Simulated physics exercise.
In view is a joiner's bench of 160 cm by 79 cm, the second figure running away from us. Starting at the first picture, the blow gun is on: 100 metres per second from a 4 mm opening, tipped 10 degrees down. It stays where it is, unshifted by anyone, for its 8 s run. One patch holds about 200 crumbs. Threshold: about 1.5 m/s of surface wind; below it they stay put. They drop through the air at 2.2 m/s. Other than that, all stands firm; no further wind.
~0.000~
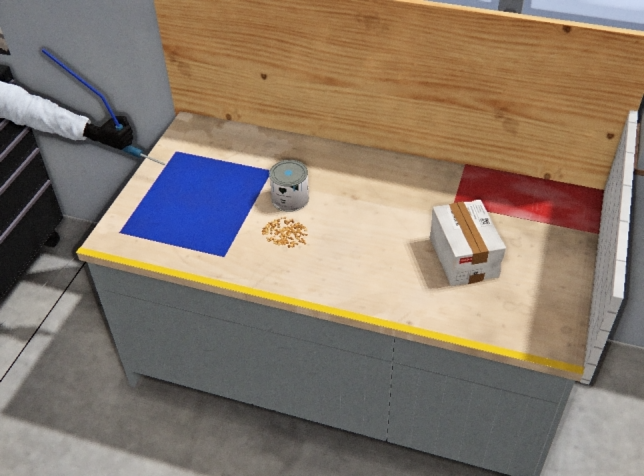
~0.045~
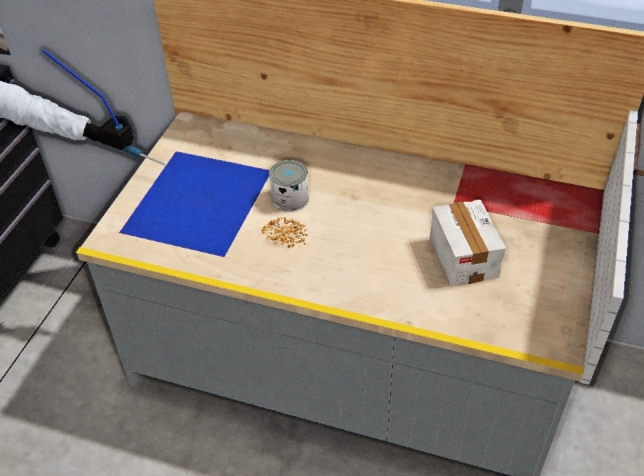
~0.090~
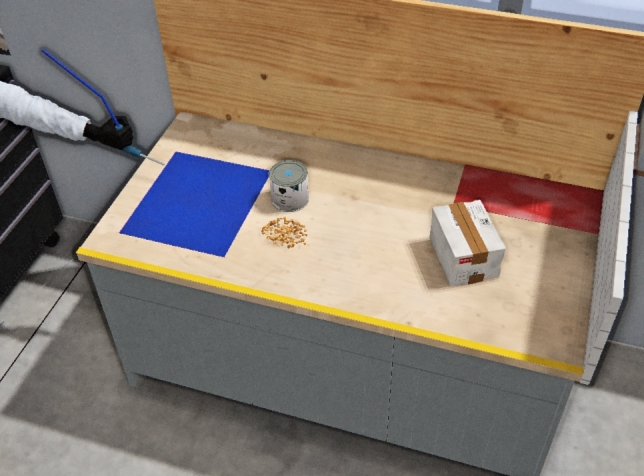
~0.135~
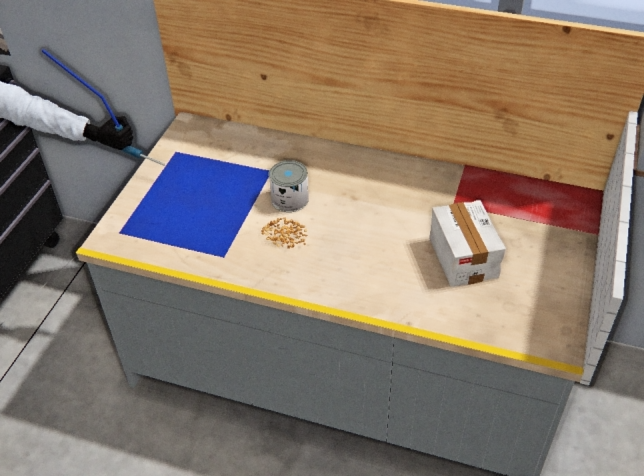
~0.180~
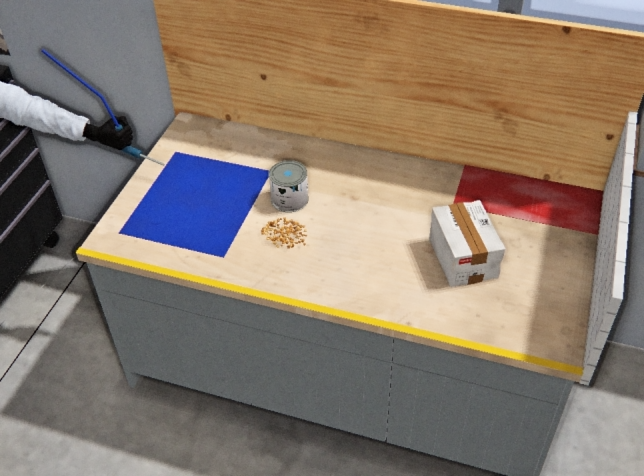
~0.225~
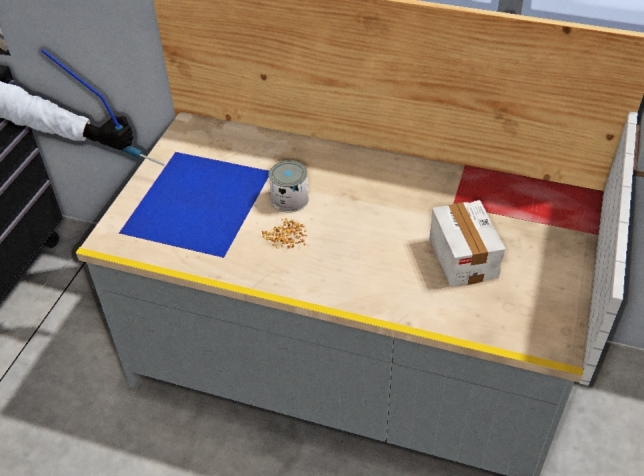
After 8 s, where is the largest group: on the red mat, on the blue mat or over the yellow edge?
Yellow.
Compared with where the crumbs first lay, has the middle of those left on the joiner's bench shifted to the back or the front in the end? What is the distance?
I'd say frontward, around 20 cm.
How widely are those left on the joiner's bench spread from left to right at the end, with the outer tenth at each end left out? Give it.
Around 40 centimetres from left to right.
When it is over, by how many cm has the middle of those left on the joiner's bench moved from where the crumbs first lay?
Distance: Approx. 95 cm.
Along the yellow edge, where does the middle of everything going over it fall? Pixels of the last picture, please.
(432, 339).
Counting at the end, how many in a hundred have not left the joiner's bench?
About 30 percent of them remain.
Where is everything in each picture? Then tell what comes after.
The middle of the crumbs is near (287, 235), none has stirred yet and the mouth of the blow gun is at (165, 164), in the first frame.
The middle of the crumbs is near (287, 233), none has stirred yet, the yellow edge is centred on (310, 309), the red mat is centred on (529, 198) and the blue mat is centred on (198, 201), in the second frame.
The middle of the crumbs is near (287, 233), none has stirred yet, the top of a tin is at (288, 173) and the top of a box is at (468, 227), in the third frame.
The middle of the crumbs is near (286, 234) and none has stirred yet, in the fourth frame.
The middle of the crumbs is near (286, 234) and none has stirred yet, in the fifth frame.
The middle of the crumbs is near (283, 235), the farthest in sight from the blow gun is at (305, 245) and about 15 % have left their places, in the sixth frame.
After 1.6 s the count stands so, 55 % are over the yellow edge, 0 % on the red mat and 0 % on the blue mat; the middle of those still in play is near (509, 346).
After 2.6 s the count stands so, 62 % are over the yellow edge, 0 % on the red mat and 0 % on the blue mat; the middle of those still in play is near (560, 355).
After 4.4 s the count stands so, 65 % are over the yellow edge, 0 % on the red mat and 0 % on the blue mat; the middle of those still in play is near (560, 355).
After 8.0 s, at the end, 69 % are over the yellow edge, 0 % on the red mat and 0 % on the blue mat; the middle of those still in play is near (564, 355).
